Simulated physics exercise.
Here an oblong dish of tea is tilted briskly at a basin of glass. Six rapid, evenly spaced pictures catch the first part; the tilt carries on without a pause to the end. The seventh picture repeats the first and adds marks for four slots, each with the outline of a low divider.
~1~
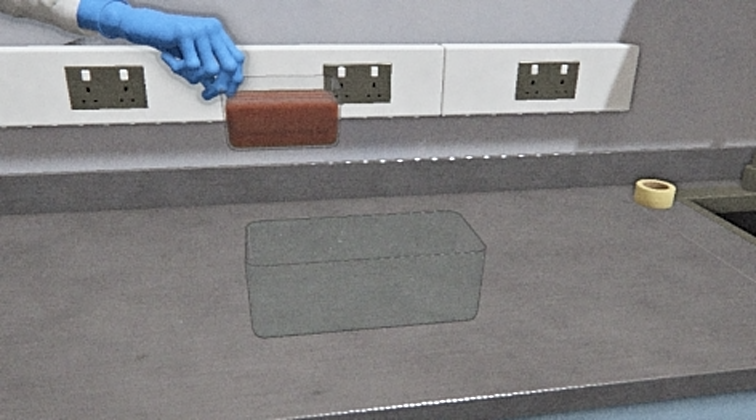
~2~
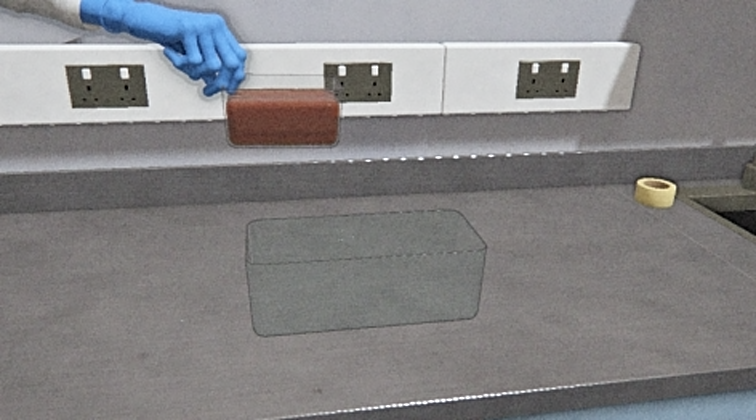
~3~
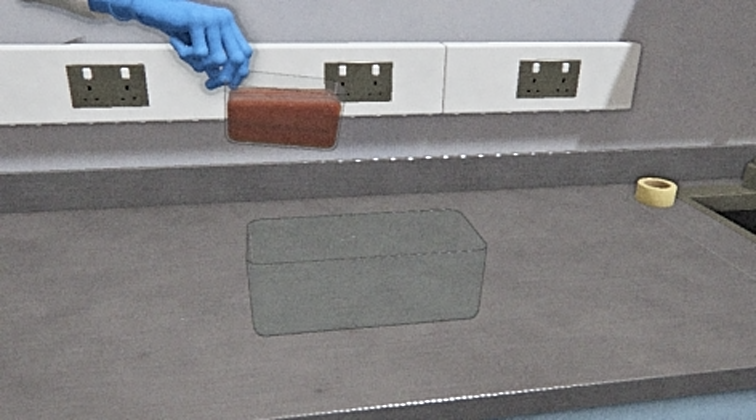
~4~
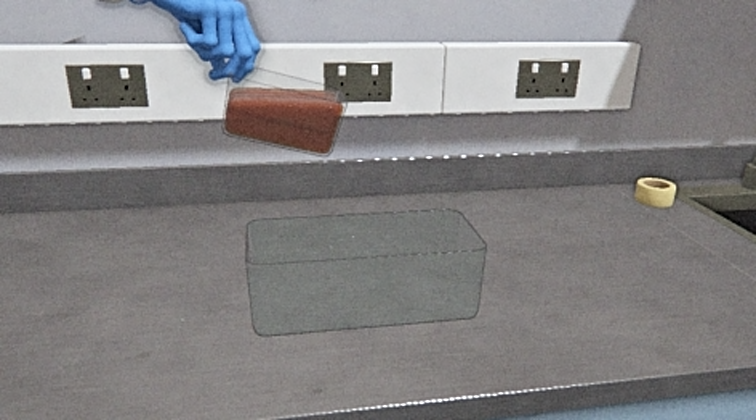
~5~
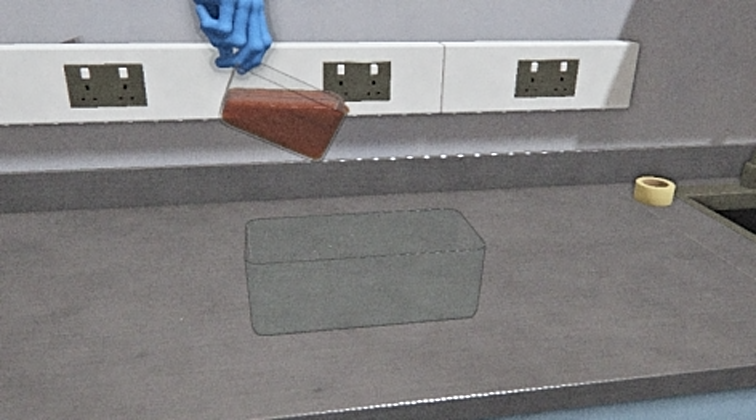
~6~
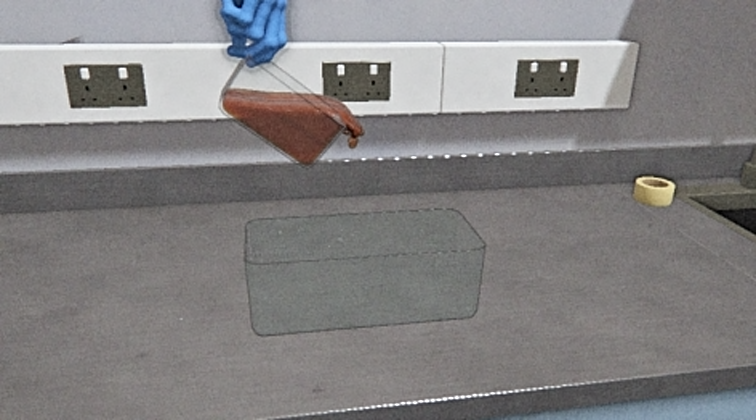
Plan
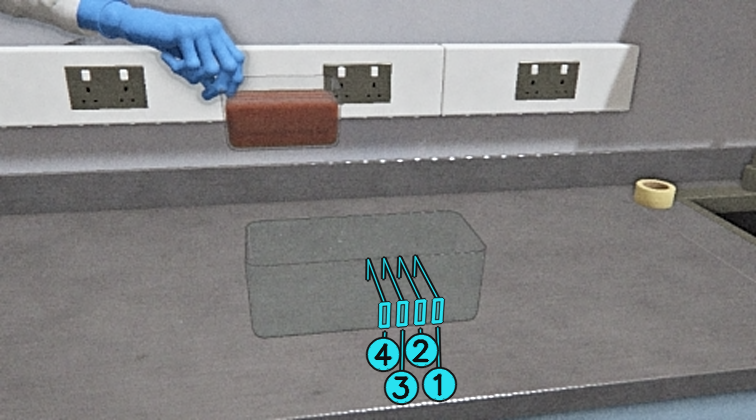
At first, a blue-gloved hand holds a clear oblong dish of reddish-brown liquid level above and behind an empty glass basin on a grey counter. The hand then tilts the dish steadily down to the right, and the liquid slips over its lip, reaching a short way below the rim.
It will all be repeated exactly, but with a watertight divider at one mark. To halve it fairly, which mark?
The best slot is 3.
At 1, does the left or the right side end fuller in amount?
The left side.
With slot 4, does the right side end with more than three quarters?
No, it does not.
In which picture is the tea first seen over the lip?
Picture 5.
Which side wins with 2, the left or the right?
More ends on the left.
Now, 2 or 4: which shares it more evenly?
Slot 4.
On the marked copy, 1 at (437, 327); 2 at (420, 329); 3 at (402, 330); 4 at (384, 332).
With 1, about 84 % ends left of the wall and 12 % right of it; 5 % is lost outside.
With 2, about 80 % ends left of the wall and 15 % right of it; 6 % is lost outside.
With 3, about 51 % ends left of the wall and 45 % right of it; 4 % is lost outside.
With 4, about 35 % ends left of the wall and 61 % right of it; 4 % is lost outside.
